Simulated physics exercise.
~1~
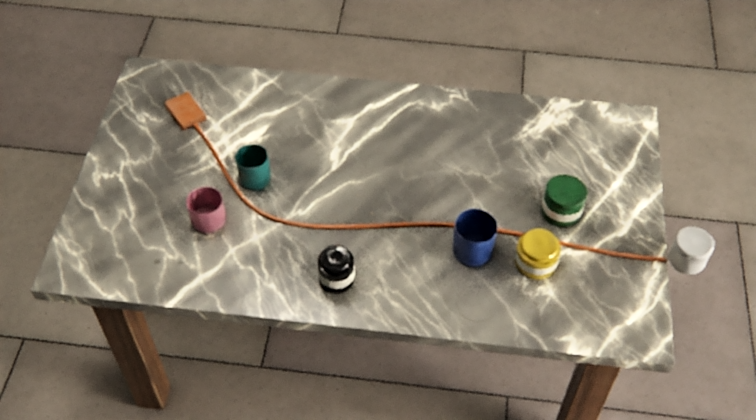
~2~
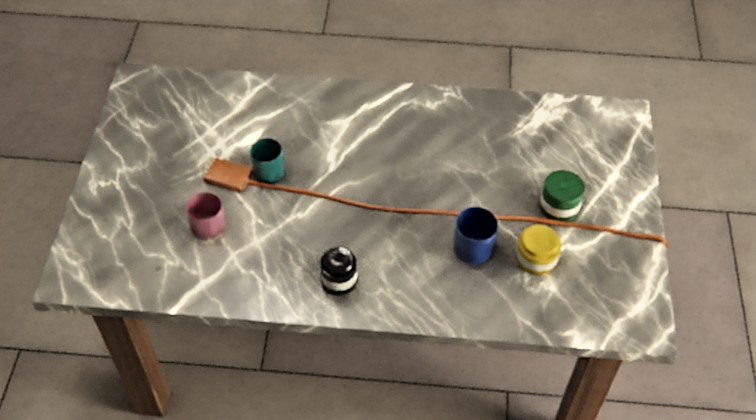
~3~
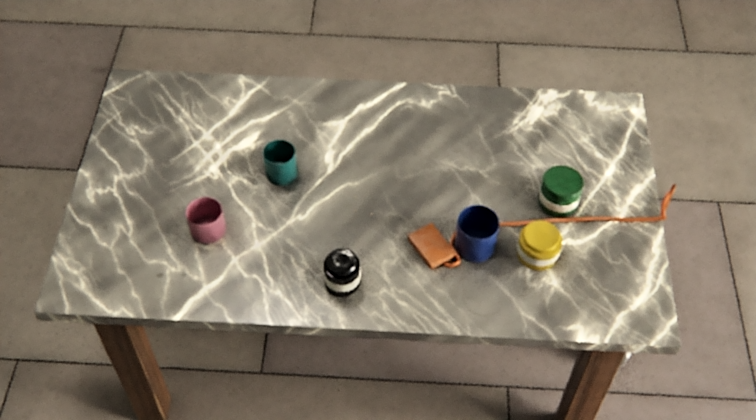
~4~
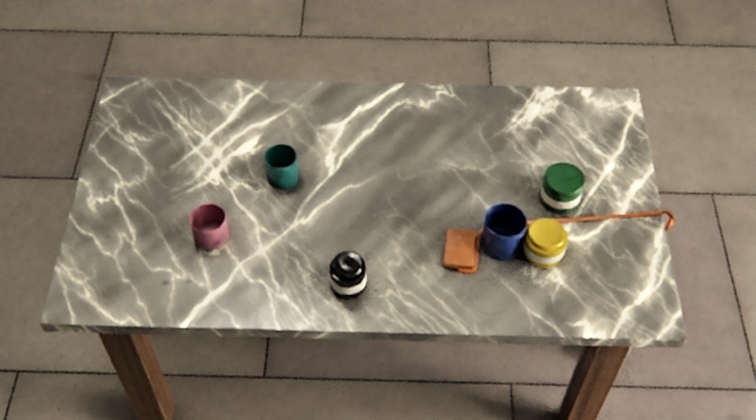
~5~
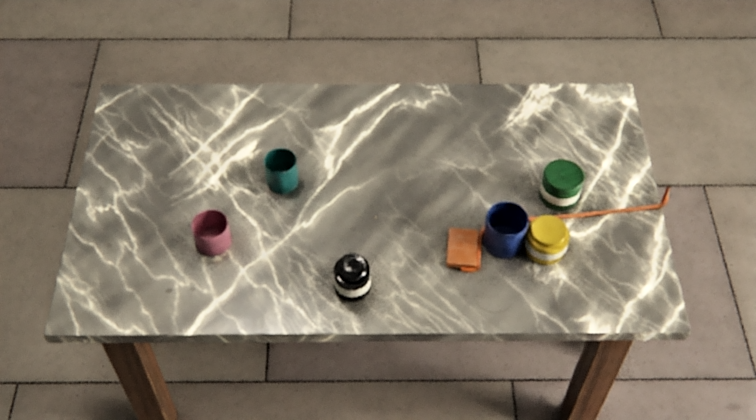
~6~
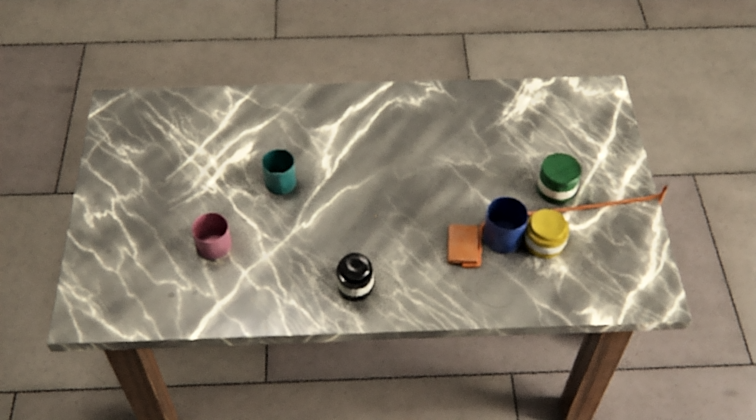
A small white cup-like object dropped off the right edge of the marble table, dragging an orange block by its cable past a teal cup, which shifted slightly, until the block nudged the blue cup toward the yellow jar and stopped beside it.
